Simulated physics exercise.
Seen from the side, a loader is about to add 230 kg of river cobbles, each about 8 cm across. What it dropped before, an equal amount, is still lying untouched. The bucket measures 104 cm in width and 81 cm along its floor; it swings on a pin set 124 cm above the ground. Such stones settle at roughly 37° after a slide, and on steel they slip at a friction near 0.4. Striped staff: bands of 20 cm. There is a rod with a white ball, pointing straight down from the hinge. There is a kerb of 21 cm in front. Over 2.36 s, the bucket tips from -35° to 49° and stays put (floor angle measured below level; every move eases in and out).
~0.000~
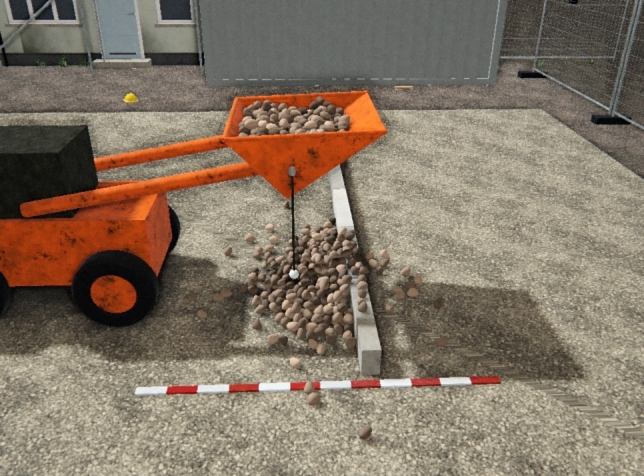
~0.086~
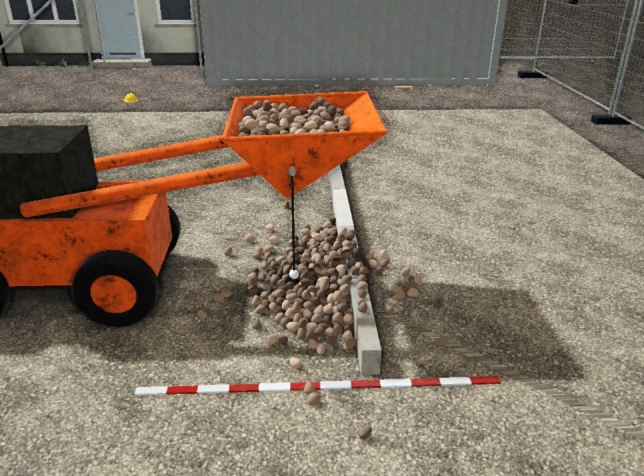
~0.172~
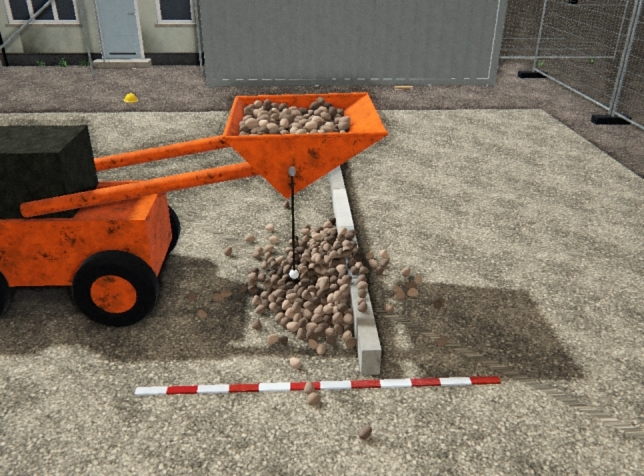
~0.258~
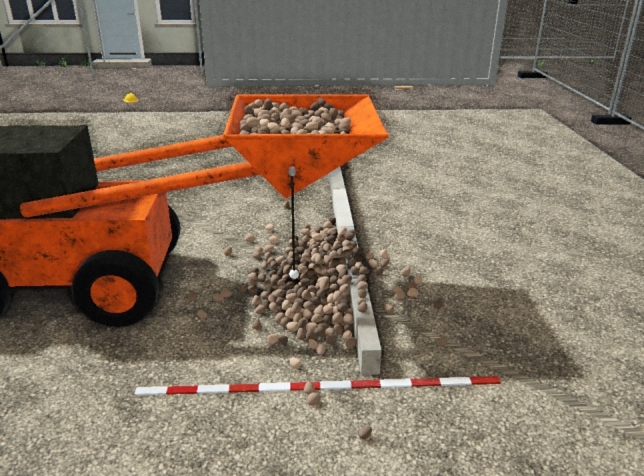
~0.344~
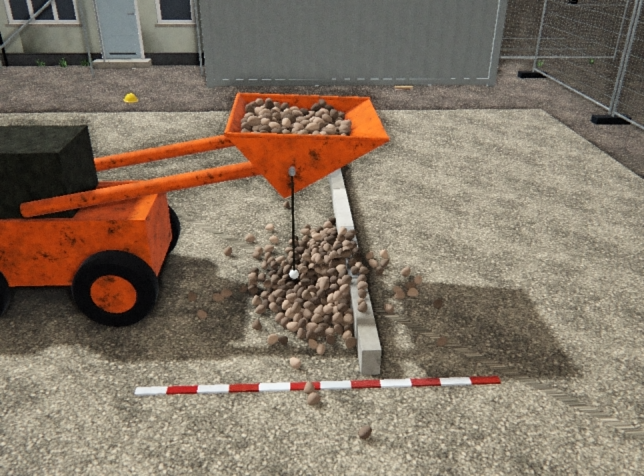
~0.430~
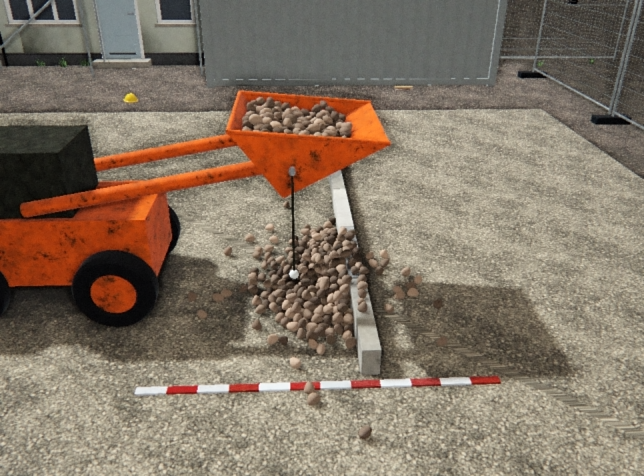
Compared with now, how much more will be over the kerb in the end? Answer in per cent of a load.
Close to 99 parts in a hundred.
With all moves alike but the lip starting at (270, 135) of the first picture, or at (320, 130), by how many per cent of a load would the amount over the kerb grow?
Around 0 and 10 percent respectively.
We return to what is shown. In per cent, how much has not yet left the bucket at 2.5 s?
Roughly 0 parts in a hundred of the load.
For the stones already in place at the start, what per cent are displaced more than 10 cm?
Close to 5 per cent.
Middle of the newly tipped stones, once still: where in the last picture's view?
Centre: Approx. (406, 279).
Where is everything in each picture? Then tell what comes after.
In the first frame, the bucket is at -35°, its lip at (387, 132); the top of the load is at (287, 111). The earlier load is highest near (347, 248), 27 cm above ground level, 96 % on this side of the kerb, 4 % over the kerb.
In the second frame, the bucket is at -35°, its lip at (387, 132); the top of the load is at (287, 111); the stones move at 0.0 m/s on average.
In the third frame, lip at (387, 134), floor tilted -34°, highest stones at (279, 110); the stones move at 0.0 m/s on average.
In the fourth frame, lip at (388, 136), floor tilted -32°, highest stones at (280, 110); the stones move at 0.1 m/s on average.
In the fifth frame, lip at (389, 139), floor tilted -30°, highest stones at (271, 110); the stones move at 0.1 m/s on average.
In the sixth frame, lip at (390, 144), floor tilted -28°, highest stones at (270, 108); the stones move at 0.1 m/s on average.
After 1.8 s the floor is at 36°; in per cent of one load, 79 in the bucket, 103 on this side of the kerb, 17 over the kerb; the foremost stones are at (415, 294).
After 2.5 s the floor is at 49°; in per cent of one load, 0 in the bucket, 99 on this side of the kerb, 101 over the kerb; the foremost stones are at (477, 278).
After 2.8 s the floor is at 49°; in per cent of one load, 0 in the bucket, 96 on this side of the kerb, 103 over the kerb; the foremost stones are at (517, 278).
After 5.3 s the floor is at 49°; in per cent of one load, 0 in the bucket, 96 on this side of the kerb, 103 over the kerb; the foremost stones are at (539, 278). Net gain over the kerb, 99.
